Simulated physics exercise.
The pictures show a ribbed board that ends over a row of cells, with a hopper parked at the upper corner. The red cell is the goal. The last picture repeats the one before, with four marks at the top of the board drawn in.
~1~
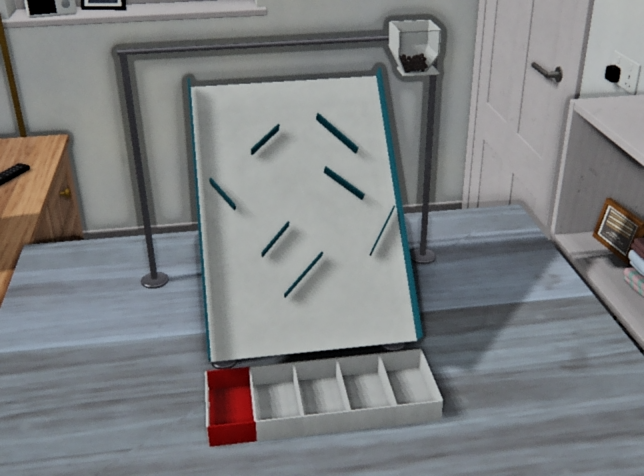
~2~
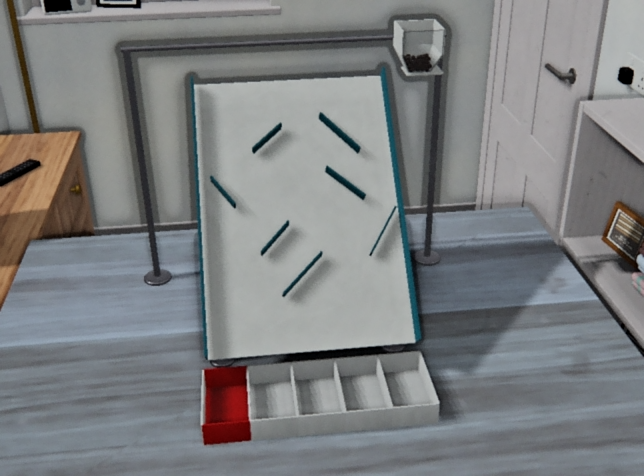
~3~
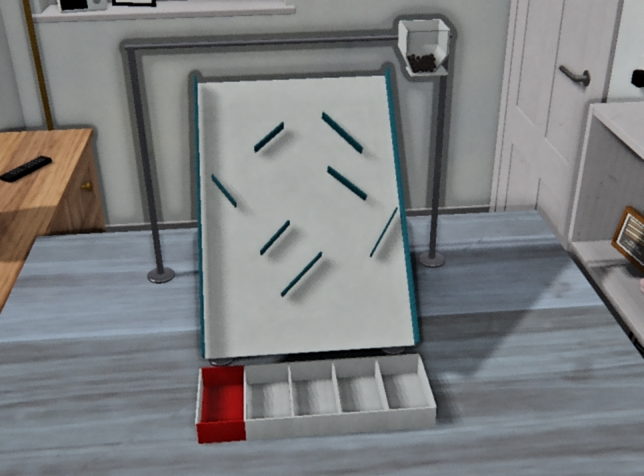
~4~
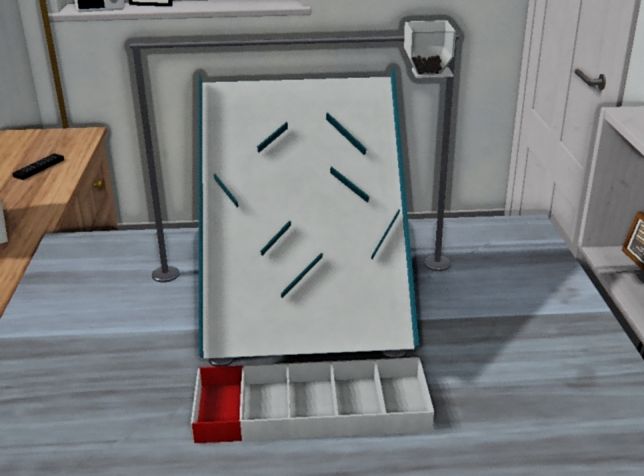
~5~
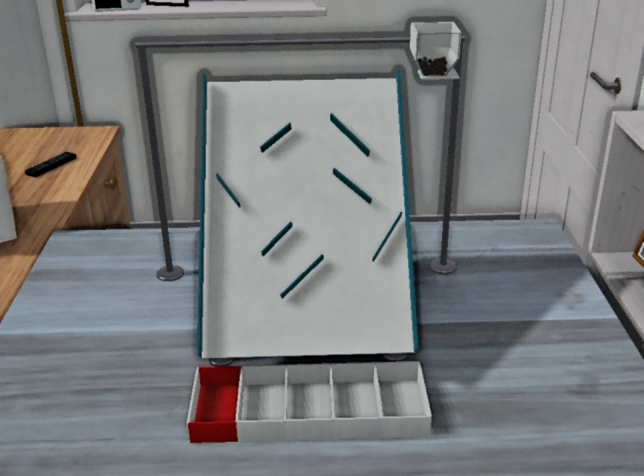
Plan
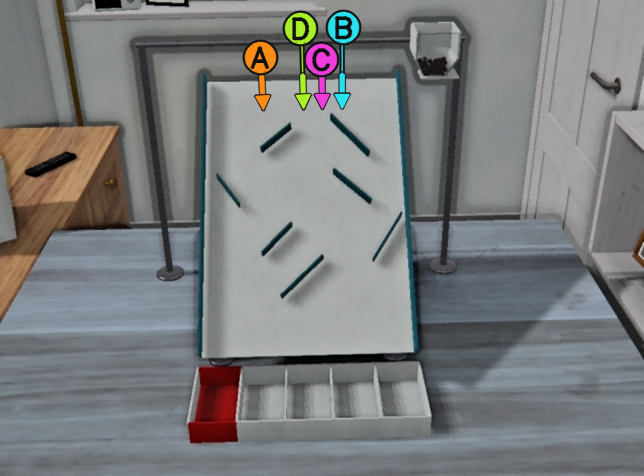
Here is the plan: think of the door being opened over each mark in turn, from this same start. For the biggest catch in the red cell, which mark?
Best: A.
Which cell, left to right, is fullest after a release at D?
The first from the left.
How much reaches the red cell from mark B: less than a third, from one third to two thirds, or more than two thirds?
Less than a third.
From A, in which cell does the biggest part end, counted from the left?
It is the first one.
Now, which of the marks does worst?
Here it is mark B.
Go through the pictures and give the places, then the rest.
Hopper (414, 62), chocolate balls, door shut, in the first picture.
Ribs (253, 148) to (281, 123), (320, 112) to (360, 148), (211, 176) to (235, 204), in the second picture.
Ribs (328, 166) to (367, 196), (261, 251) to (289, 220), (372, 253) to (397, 207), in the third picture.
Ribs (281, 294) to (322, 253), in the fourth picture.
Red cell (213, 431), number 1 of 5 from the left, in the fifth picture.
On the marked copy, mark A meets the board at (263, 104); mark B meets the board at (342, 103); mark C meets the board at (322, 103); mark D meets the board at (303, 103).
With A, roughly a third in the red cell, about a tenth in other cells, roughly half outside the box.
With B, about a tenth in the red cell, roughly half in other cells, just a few held on the board, roughly a third outside the box.
With C, roughly a third in the red cell, roughly a quarter in other cells, roughly half outside the box.
With D, roughly a quarter in the red cell, roughly a third in other cells, roughly a third outside the box.
